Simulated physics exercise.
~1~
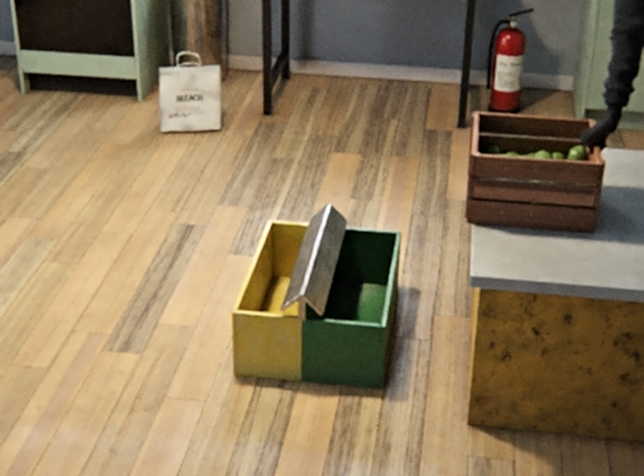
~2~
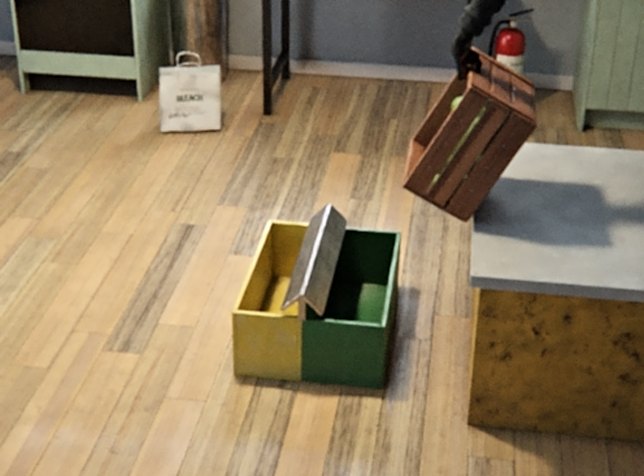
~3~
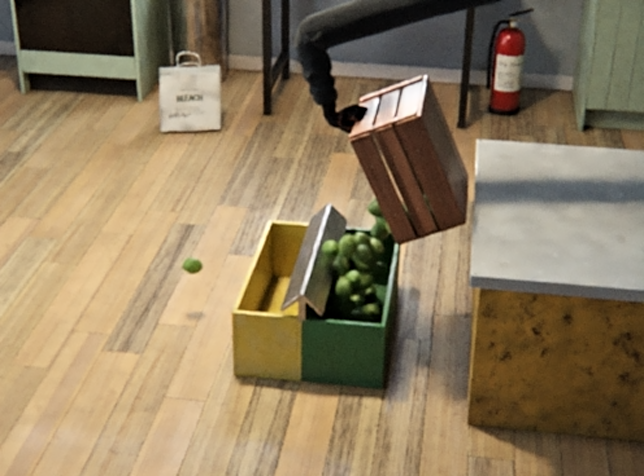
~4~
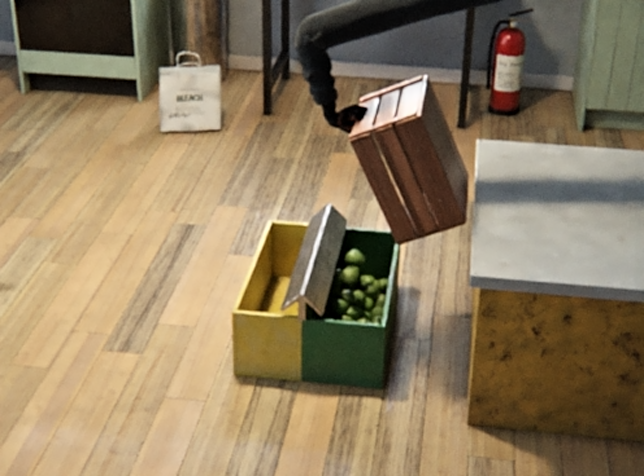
A dark robotic arm lifting a wooden crate off a bench and tipping limes into a green tote, one flying beyond the yellow tub.
